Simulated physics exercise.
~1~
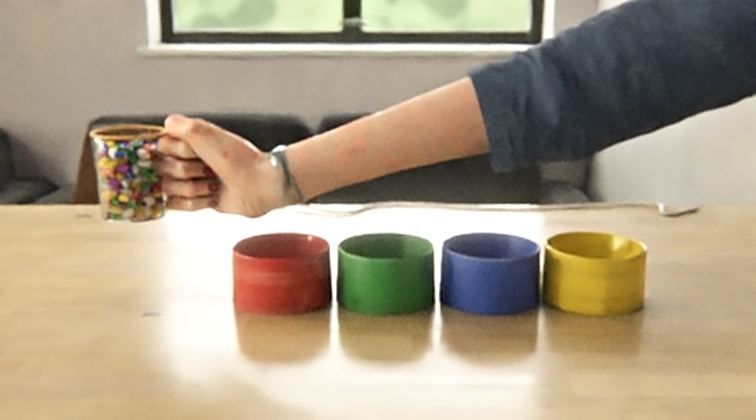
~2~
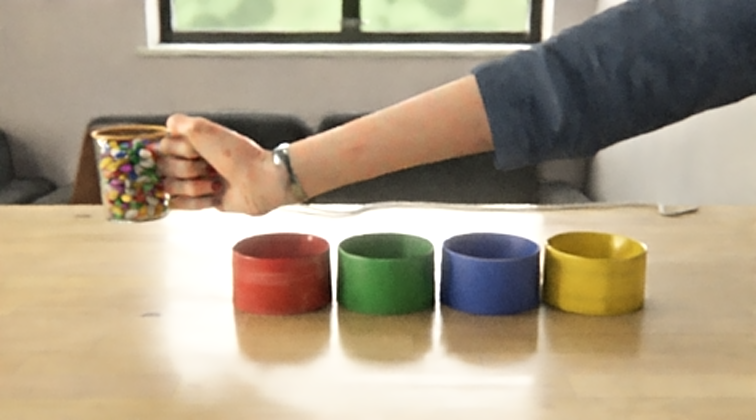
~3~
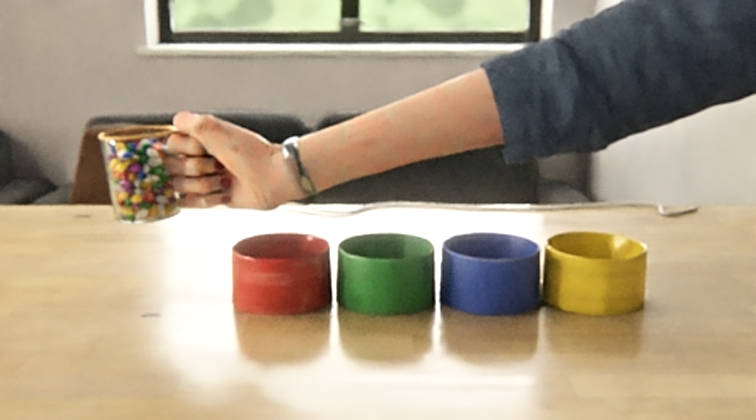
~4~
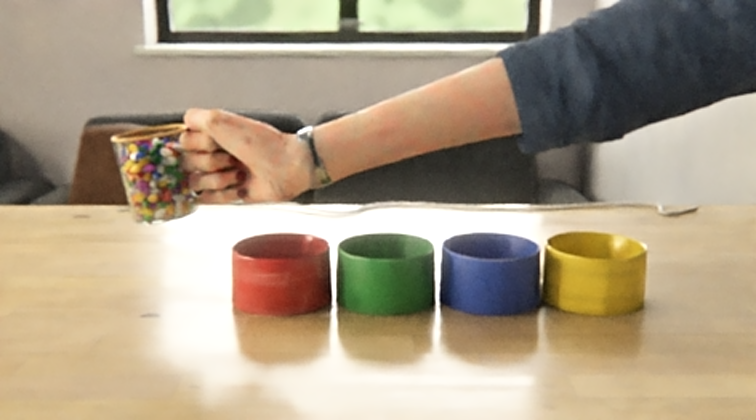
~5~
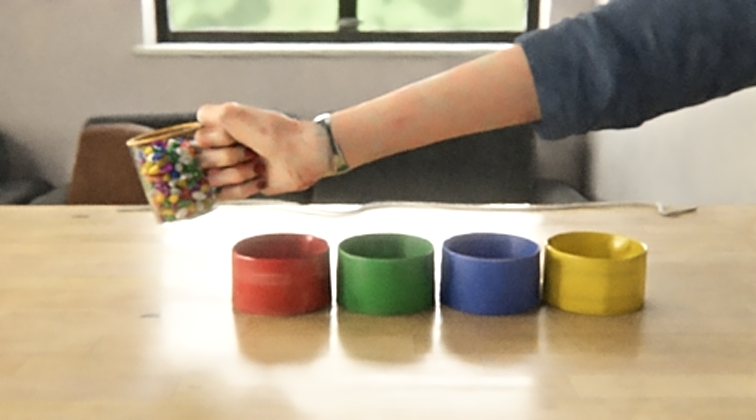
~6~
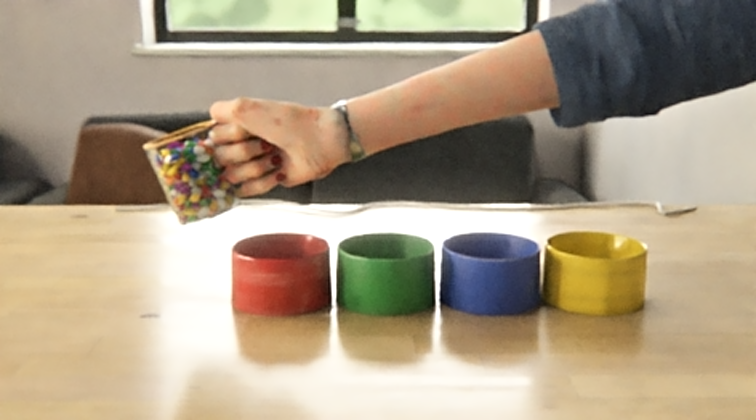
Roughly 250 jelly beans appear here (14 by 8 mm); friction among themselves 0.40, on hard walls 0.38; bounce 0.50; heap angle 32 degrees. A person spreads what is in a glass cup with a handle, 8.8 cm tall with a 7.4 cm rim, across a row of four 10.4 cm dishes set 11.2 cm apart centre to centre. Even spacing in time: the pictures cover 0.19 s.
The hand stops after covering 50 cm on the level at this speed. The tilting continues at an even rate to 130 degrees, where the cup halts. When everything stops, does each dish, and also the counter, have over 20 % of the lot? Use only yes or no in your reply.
Red dish: No; blue dish: Yes; green dish: No; yellow dish: Yes; counter: No.
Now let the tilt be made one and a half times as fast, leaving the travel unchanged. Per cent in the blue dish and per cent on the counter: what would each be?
Shares - blue: 50, counter: 10.
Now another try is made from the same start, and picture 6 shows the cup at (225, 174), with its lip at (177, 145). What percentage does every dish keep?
Red 0; blue 0; green 0; yellow 90.
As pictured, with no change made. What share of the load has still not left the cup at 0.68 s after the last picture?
Load share: Near 80 percent.
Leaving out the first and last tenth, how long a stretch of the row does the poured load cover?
Close to 14 centimetres along the dishes.
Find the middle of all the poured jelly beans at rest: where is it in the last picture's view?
In the last view, approximately (566, 286).
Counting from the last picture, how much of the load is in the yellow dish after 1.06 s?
55 %.
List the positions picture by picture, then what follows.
The first frame shows cup at (132, 174), tilt 0 degrees, lip at (93, 133), moved 0.0 cm; middle of the pieces at (134, 179); red dish at (282, 245); green dish at (386, 245); blue dish at (490, 245); yellow dish at (595, 245).
The second frame shows cup at (135, 174), tilt 1 degrees, lip at (95, 133), moved 0.3 cm; middle of the pieces at (137, 179).
The third frame shows cup at (143, 174), tilt 3 degrees, lip at (102, 135), moved 1.2 cm; middle of the pieces at (146, 179).
The fourth frame shows cup at (158, 174), tilt 8 degrees, lip at (115, 138), moved 2.8 cm; middle of the pieces at (161, 179).
The fifth frame shows cup at (177, 174), tilt 13 degrees, lip at (130, 142), moved 4.8 cm; middle of the pieces at (180, 178).
The sixth frame shows cup at (195, 174), tilt 18 degrees, lip at (146, 146), moved 6.8 cm; middle of the pieces at (198, 178); red dish at (281, 246); green dish at (386, 246); blue dish at (491, 245); yellow dish at (595, 245).
Then, 0.41 s after the last picture, tilt 76 degrees; cup holds 100 %.
Then, 0.68 s after the last picture, tilt 113 degrees; cup holds 80 %, blue 15 %, green 5 %.
Then, 1.06 s after the last picture, tilt 130 degrees; cup holds 5 %, blue 25 %, green 5 %, yellow 55 %.
In the end, red 0 %, blue 25 %, green 5 %, yellow 60 %, counter 10 %.
